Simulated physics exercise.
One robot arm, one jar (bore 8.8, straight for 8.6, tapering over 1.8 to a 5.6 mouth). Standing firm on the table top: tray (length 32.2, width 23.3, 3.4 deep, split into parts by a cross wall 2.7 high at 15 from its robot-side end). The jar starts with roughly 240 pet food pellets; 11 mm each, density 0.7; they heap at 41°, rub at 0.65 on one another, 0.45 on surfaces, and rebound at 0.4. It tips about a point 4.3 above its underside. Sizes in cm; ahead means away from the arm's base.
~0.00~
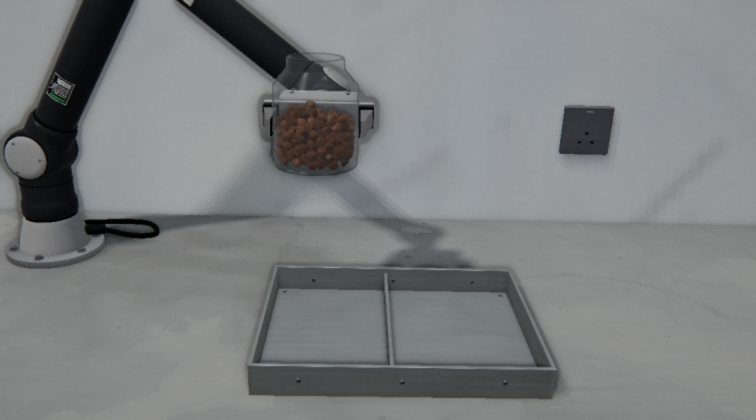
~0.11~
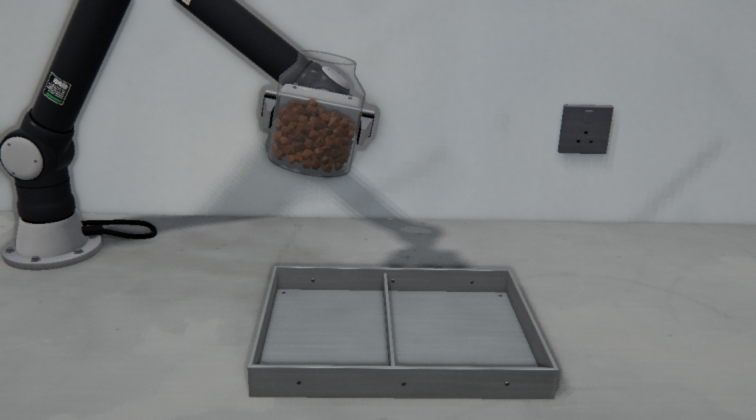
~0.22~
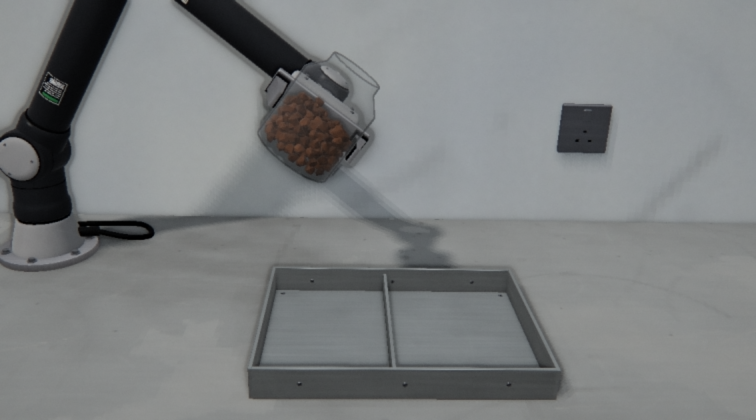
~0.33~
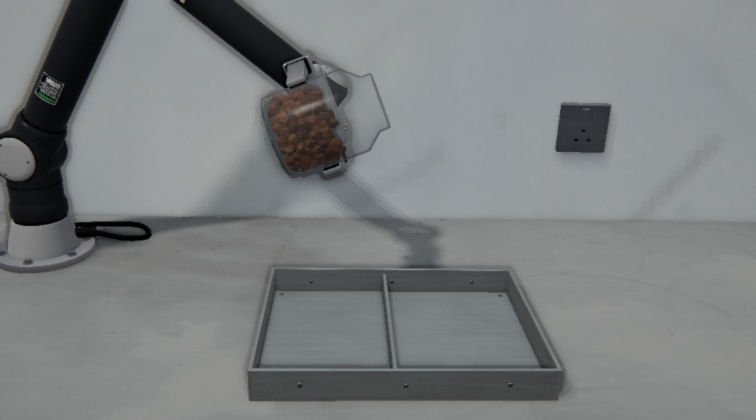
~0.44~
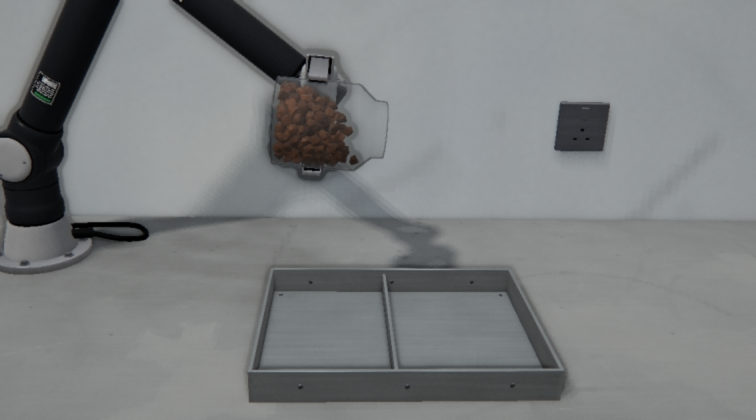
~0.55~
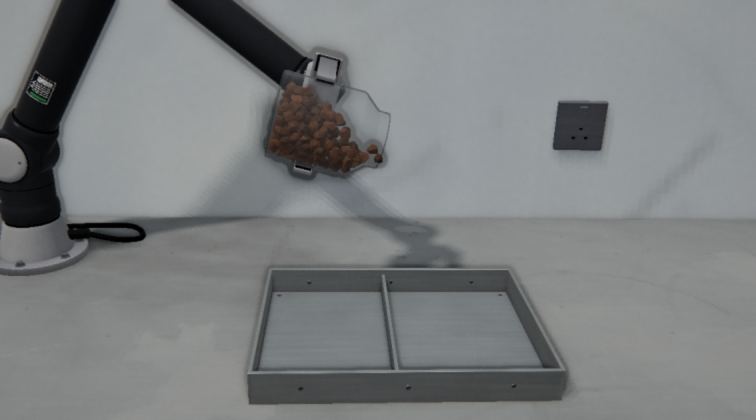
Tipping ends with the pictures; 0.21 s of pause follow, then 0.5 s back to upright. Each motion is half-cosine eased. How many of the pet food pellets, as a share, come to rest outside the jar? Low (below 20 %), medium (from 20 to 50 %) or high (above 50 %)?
A low share, below 20 %, ends outside the jar.
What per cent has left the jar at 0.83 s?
About 5 per cent by then.
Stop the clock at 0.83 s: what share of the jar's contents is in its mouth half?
Some 45 per cent.
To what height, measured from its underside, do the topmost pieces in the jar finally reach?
About 7.5 cm.
By 0.83 s, tipped 98°, highest piece 29 above the table; 238 in the jar, 3 in the far-side part, 4 in flight or on a rim.
By 1.12 s, tipped 19°, highest piece 33 above the table; 237 in the jar, 8 in the far-side part.
By 1.46 s, upright, highest piece 30 above the table; 237 in the jar, 8 in the far-side part.
By 2.16 s, upright, highest piece 30 above the table; 237 in the jar, 8 in the far-side part.
Final count, 237 in the jar, 8 in the far-side part. That is 3 % outside the jar.
